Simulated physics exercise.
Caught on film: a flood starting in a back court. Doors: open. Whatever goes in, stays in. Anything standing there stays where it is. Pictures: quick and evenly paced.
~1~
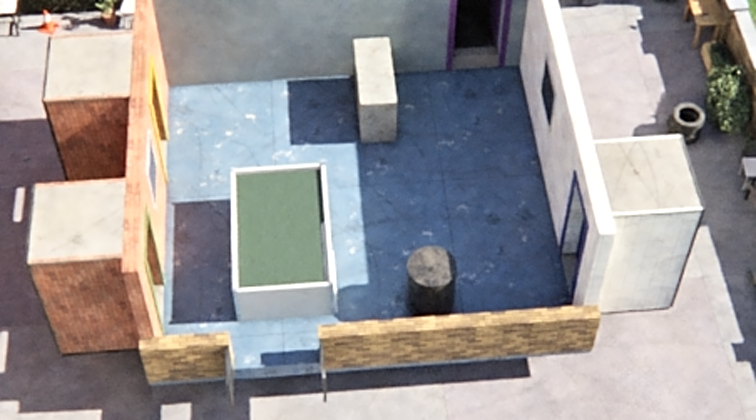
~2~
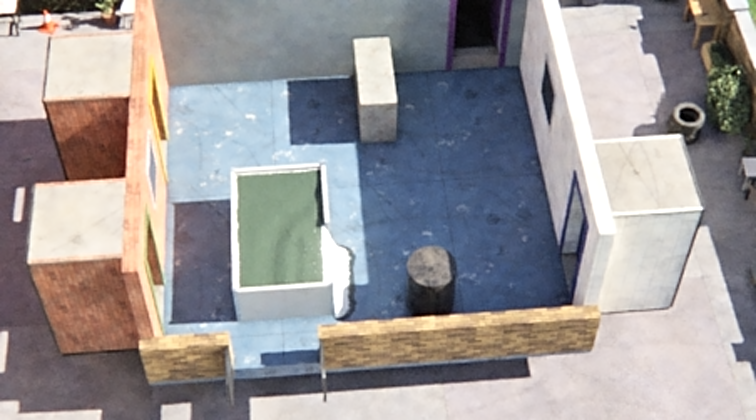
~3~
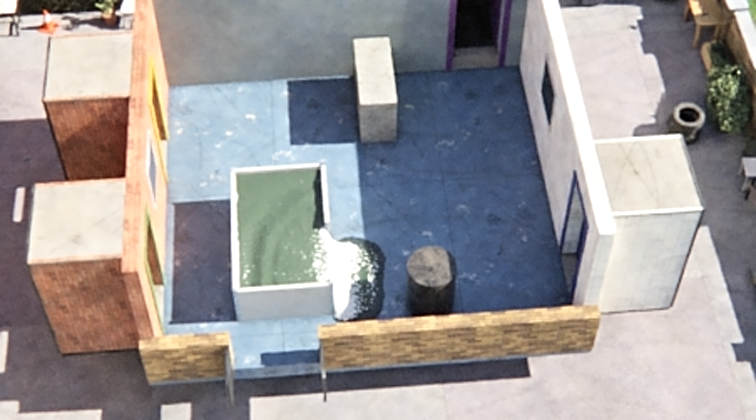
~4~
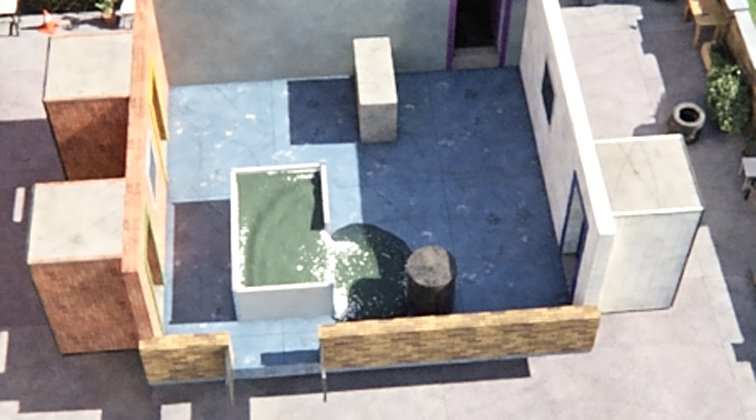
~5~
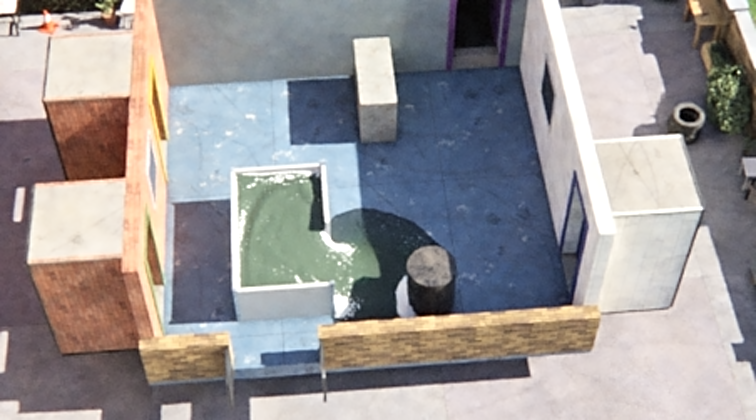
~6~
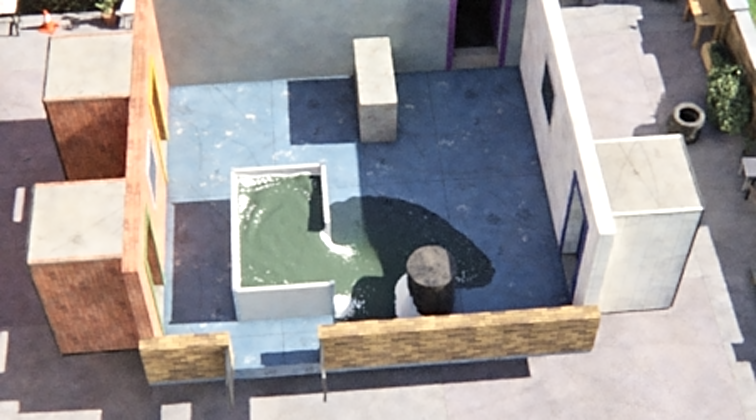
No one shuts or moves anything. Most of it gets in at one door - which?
The blue door takes the most.
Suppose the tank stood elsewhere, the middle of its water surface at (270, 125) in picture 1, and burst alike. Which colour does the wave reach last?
I'd go with the yellow-painted one.
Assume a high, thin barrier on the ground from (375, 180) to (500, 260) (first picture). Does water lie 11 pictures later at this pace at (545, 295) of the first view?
Answer: Swamped.
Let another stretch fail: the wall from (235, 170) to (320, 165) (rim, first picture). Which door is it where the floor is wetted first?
My pick is the yellow one.
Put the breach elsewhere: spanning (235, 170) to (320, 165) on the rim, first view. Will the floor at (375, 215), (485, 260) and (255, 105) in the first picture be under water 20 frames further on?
The first spot is left untouched, the second is left untouched and the third is soaked through.
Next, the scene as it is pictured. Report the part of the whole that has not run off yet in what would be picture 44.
My estimate is some 92 percent.
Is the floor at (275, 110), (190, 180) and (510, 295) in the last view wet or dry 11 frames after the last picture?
The first spot is spared, the second spared and the third swamped.
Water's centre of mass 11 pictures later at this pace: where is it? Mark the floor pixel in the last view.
I reckon somewhere around (371, 265).
A moment on, water covers 30 % of the floor; green door not reached, purple door not reached, yellow door not reached, blue door a trickle in.
Next, water covers 40 % of the floor; green door not reached, purple door not reached, yellow door not reached, blue door some in.
Then, water covers 55 % of the floor; green door a trickle in, purple door wet at the sill, nothing in, yellow door not reached, blue door a lot in.
Later, water covers 70 % of the floor; green door a trickle in, purple door wet at the sill, nothing in, yellow door not reached, blue door a lot in.
In the end, water covers 90 % of the floor; green door a trickle in, purple door wet at the sill, nothing in, yellow door wet at the sill, nothing in, blue door a lot in; the blue door has let in the most.
